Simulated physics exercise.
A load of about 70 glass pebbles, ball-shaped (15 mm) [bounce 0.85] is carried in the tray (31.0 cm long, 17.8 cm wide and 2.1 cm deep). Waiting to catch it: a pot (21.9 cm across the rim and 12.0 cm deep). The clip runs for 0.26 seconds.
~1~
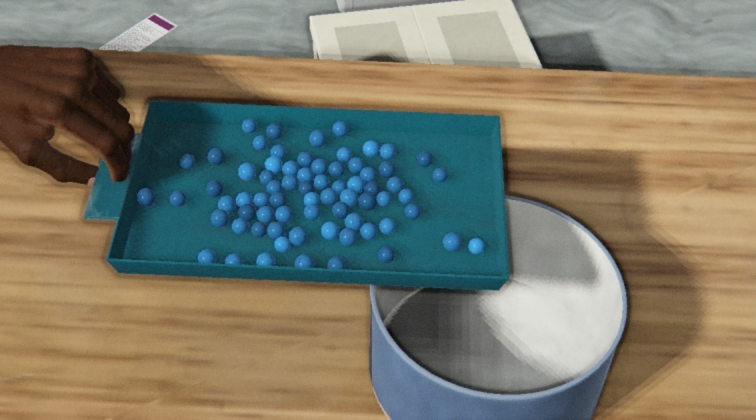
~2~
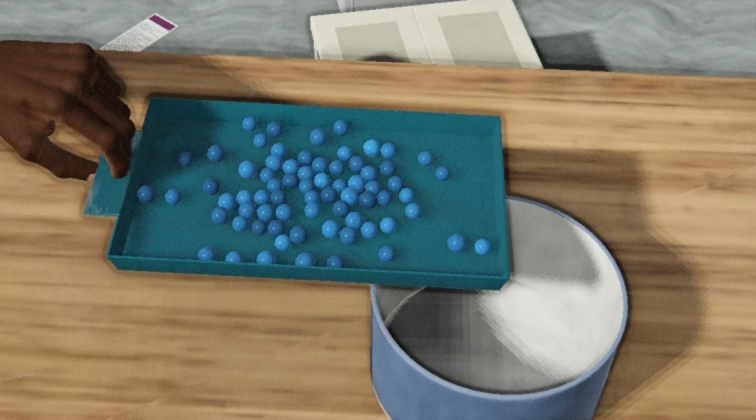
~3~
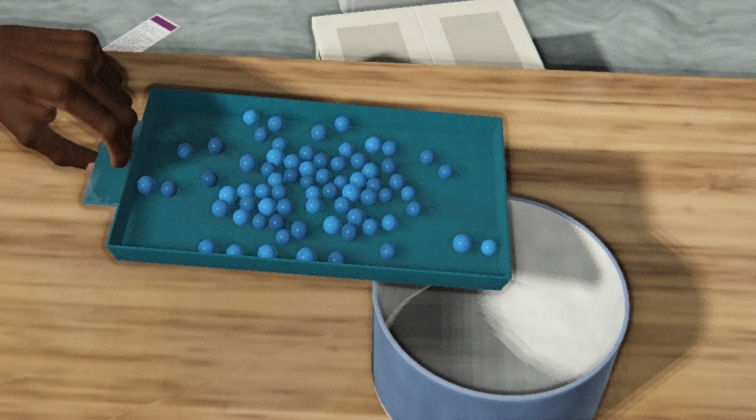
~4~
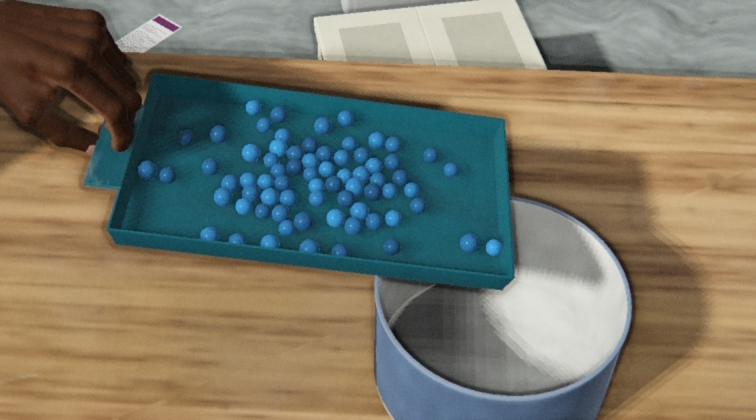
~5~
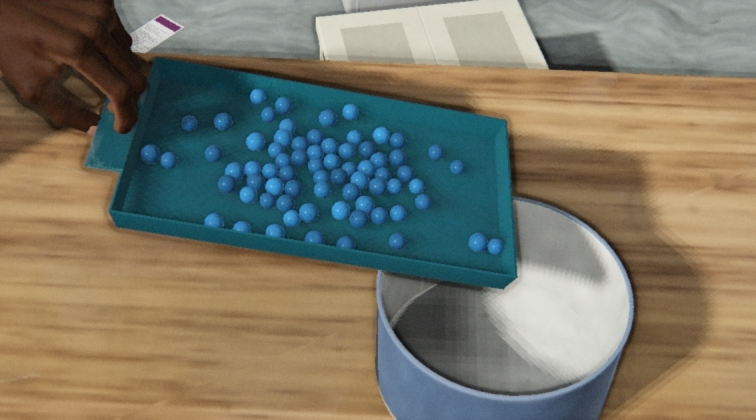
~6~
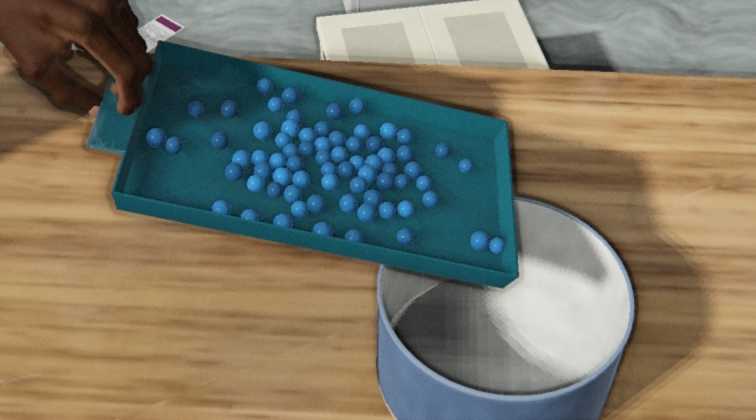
A teal tray of small blue balls, held at its left end by a hand, starts nearly level and tilts gradually, its left side rising while its right end stays over the rim of a blue pot with a pale interior. The balls shift only slightly rightward, staying loosely clustered. The wooden tabletop, seen from above at an unmoving angle, has papers on a grey surface behind it.
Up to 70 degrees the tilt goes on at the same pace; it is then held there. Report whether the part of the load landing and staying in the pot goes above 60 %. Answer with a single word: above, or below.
Below.
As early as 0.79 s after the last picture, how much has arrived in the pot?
10%, roughly.
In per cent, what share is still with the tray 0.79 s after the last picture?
I'd say around 75 in a hundred.
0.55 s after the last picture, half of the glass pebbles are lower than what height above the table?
About 20 centimetres.
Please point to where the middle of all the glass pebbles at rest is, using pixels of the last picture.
My pick would be close to (476, 316).
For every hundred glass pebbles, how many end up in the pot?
Some 40 percent.
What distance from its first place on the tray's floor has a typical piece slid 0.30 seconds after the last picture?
I'd say close to 12 cm.
Then, 0.30 s after the last picture, tilt 35 degrees; tray 100 %; middle of all pieces on or above the table near (454, 160).
Then, 0.55 s after the last picture, tilt 53 degrees; pot 5 %, tray 85 %, in the air 10 %; middle of all pieces on or above the table near (491, 178).
Then, 0.79 s after the last picture, tilt 69 degrees; pot 10 %, tray 75 %, in the air 15 %; middle of all pieces on or above the table near (508, 188).
Then, 1.01 s after the last picture, tilt 70 degrees; pot 30 %, tray 45 %, outside 15 %, in the air 10 %; middle of all pieces on or above the table near (529, 212).
In the end, pot 40 %, tray 15 %, outside 45 %.
